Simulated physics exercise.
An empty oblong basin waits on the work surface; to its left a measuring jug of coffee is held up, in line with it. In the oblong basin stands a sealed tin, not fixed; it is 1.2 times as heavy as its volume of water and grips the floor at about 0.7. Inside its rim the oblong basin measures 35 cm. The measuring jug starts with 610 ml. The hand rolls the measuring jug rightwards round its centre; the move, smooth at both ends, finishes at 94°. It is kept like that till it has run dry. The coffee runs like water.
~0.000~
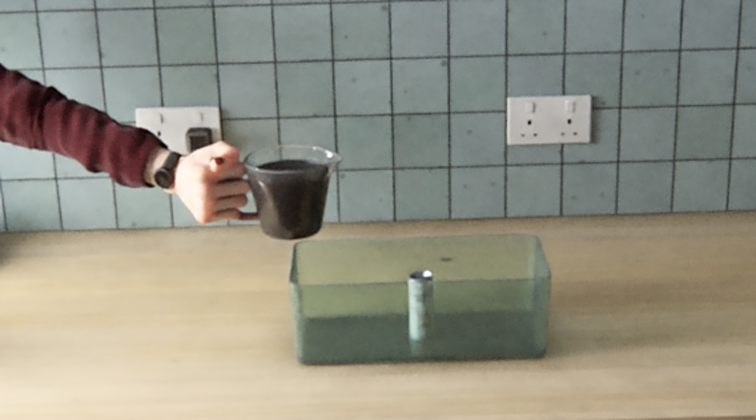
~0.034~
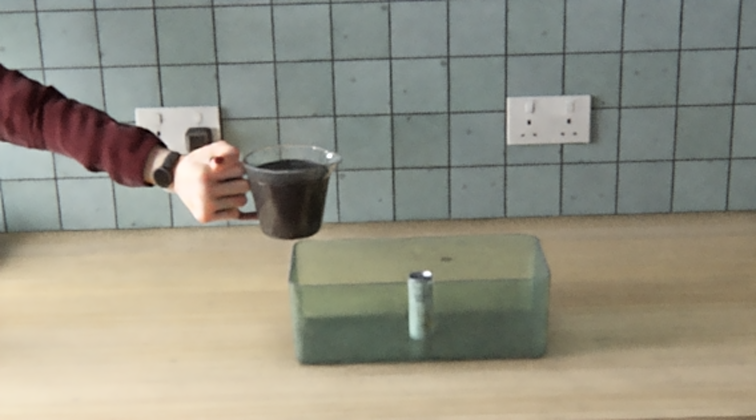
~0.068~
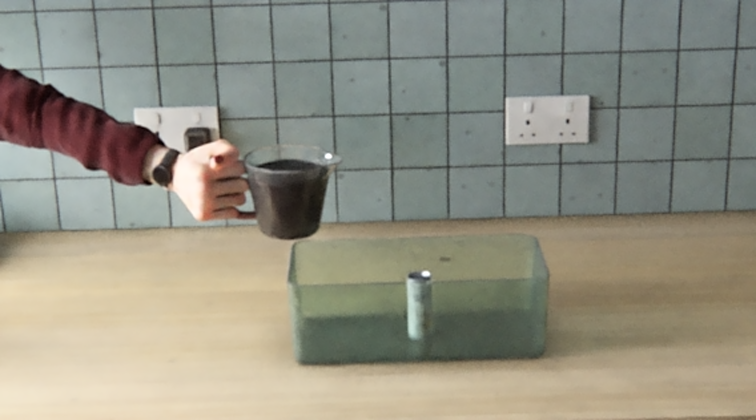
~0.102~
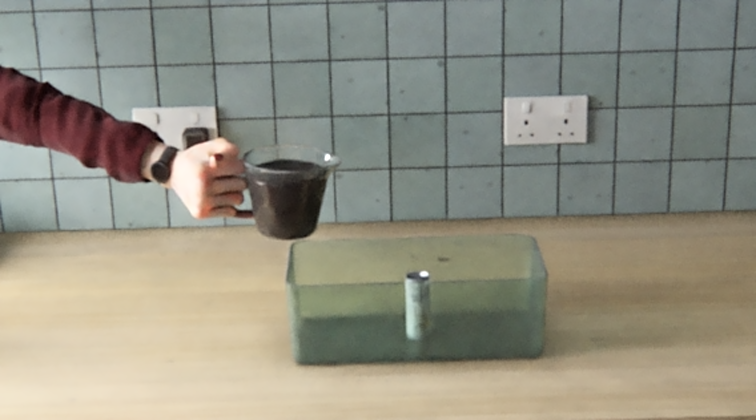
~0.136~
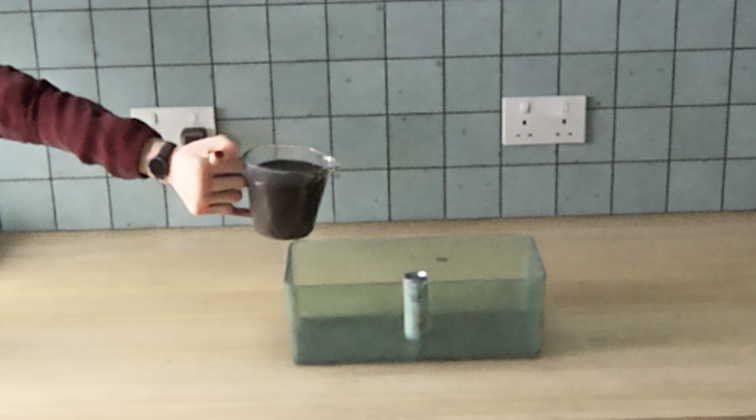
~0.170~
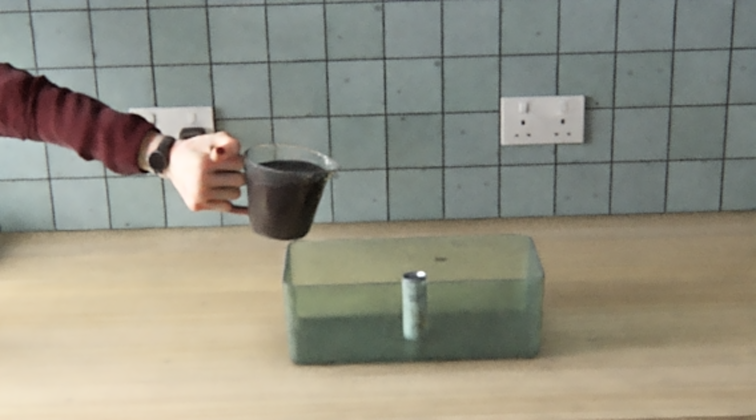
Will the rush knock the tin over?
It remains upright.
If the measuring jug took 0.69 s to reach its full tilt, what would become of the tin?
Then it keeps standing.
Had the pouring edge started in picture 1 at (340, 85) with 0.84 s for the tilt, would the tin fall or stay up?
Then it goes over.
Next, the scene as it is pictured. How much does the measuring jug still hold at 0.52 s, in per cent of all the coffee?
Near 74 in a hundred.
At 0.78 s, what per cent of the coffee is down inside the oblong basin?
About 66 per cent.
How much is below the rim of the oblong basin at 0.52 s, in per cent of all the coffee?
About 7 per cent.
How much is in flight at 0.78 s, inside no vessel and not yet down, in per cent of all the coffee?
Some 14 per cent.
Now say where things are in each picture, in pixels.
In the first frame, it leans 0°; its right rim is at (343, 158); the coffee meets the walls at (250, 171) and (329, 168); the oblong basin's rim runs from (292, 264) to (544, 257); the tin's top is at (421, 279).
In the second frame, it leans 0°; its right rim is at (342, 158); the coffee meets the walls at (250, 171) and (329, 169).
In the third frame, it leans 2°; its right rim is at (342, 160); the coffee meets the walls at (249, 170) and (329, 169).
In the fourth frame, it leans 3°; its right rim is at (341, 161); the coffee meets the walls at (248, 170) and (327, 170).
In the fifth frame, it leans 6°; its right rim is at (341, 164); the coffee meets the walls at (248, 170) and (327, 171).
In the sixth frame, it leans 9°; its right rim is at (342, 167); the coffee meets the walls at (249, 170) and (328, 171).
By 0.52 s the tilt is 64° and 74 per cent is still to pour; the tin stands where it began.
By 0.78 s the tilt is 93° and 21 per cent is still to pour; the tin stands where it began.
By 1.05 s the tilt is 94° and 2 per cent is still to pour; the tin stands where it began.
By 1.34 s the tilt is 94° and 0 per cent is still to pour; the tin stands where it began.
At rest the tin stands where it began.
